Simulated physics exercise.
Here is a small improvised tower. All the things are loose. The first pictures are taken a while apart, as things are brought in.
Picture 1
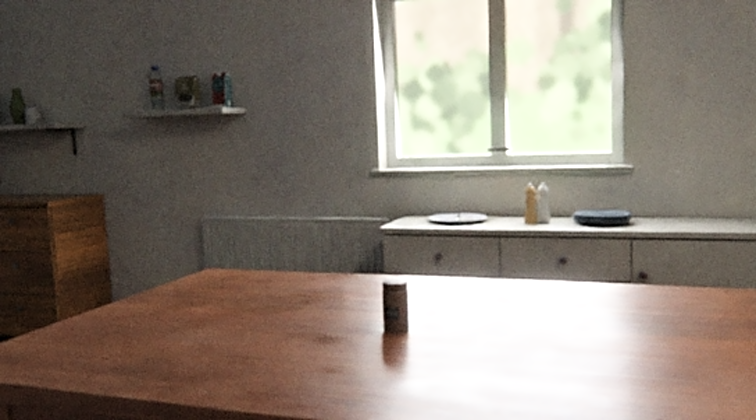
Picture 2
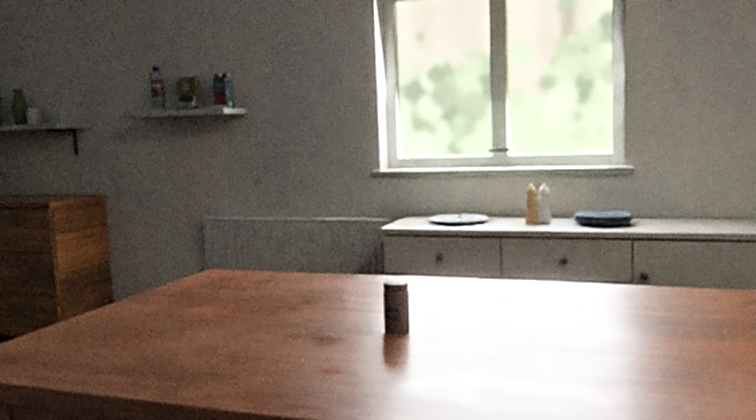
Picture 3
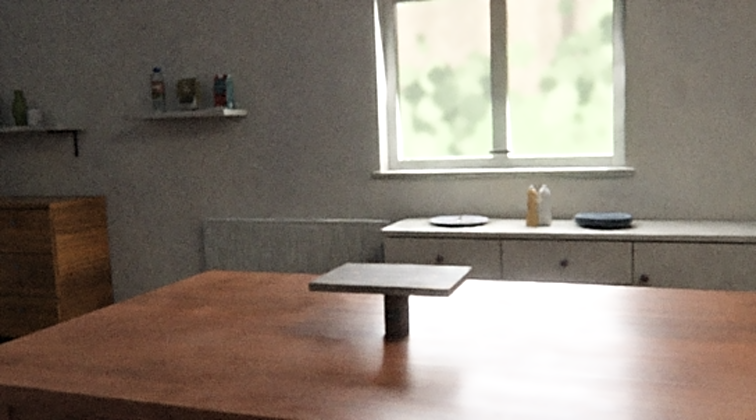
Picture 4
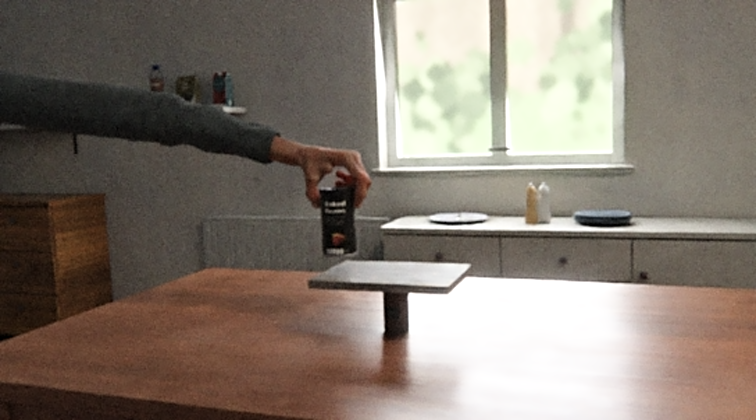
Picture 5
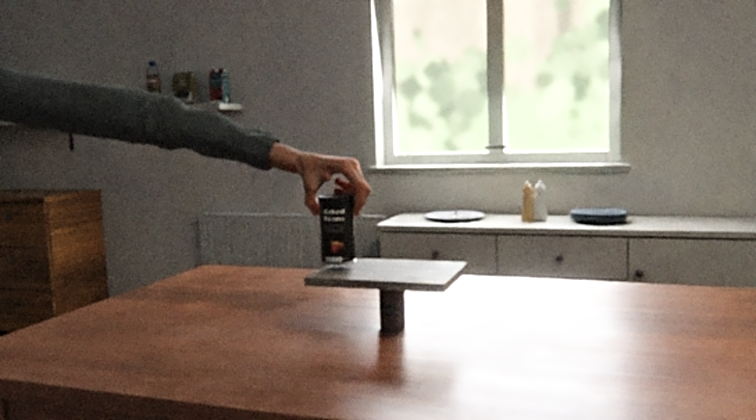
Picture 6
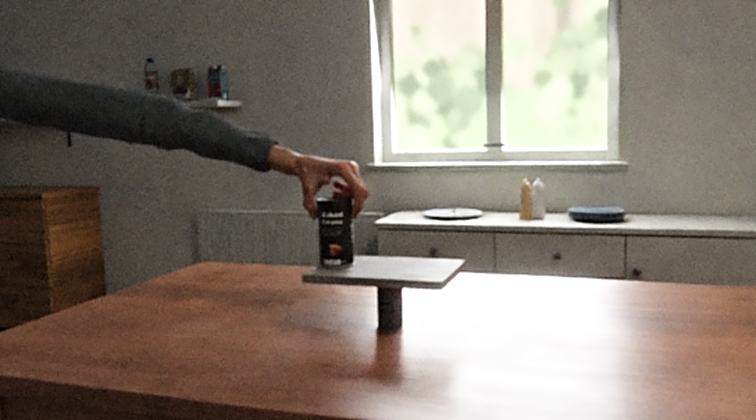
In a dim kitchen, a small brown shaker stands alone on a wooden table facing a bright window. A flat grey board then appears balanced across its top. An arm in a grey sleeve reaches in from the left, lowers a black tin onto the board's left side and keeps hold of it.
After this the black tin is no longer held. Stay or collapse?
Outcome: The stack comes apart.
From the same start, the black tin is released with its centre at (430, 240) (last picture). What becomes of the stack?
Then it loses its balance.
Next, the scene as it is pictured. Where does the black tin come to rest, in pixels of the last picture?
Near (264, 300).
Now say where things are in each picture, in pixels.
In the first picture, the last thing is not in view yet; brown shaker (396, 305).
In the second picture, the last thing is not in view yet; brown shaker (397, 306).
In the third picture, the last thing is not in view yet; brown shaker (397, 308).
In the fourth picture, on its way; black tin (339, 221); brown shaker (396, 305).
In the fifth picture, on its way; black tin (337, 229); brown shaker (392, 303).
In the sixth picture, set down, still held; black tin (336, 232); brown shaker (390, 300).
Then, 0.30 s later than the last frame, black tin now fallen; grey board tilted by 44°.
Then, 0.50 s later than the last frame, grey board tilted by 34°; brown shaker moved about its own width.
Then, 0.60 s later than the last frame, grey board now fallen; brown shaker moved well along.
Then, 0.70 s later than the last frame, brown shaker moved well along.
When it is over, fallen, black tin and grey board; moved from the start, brown shaker. End places, in pixels of the last picture, black tin near (264, 300). The stack gives way.
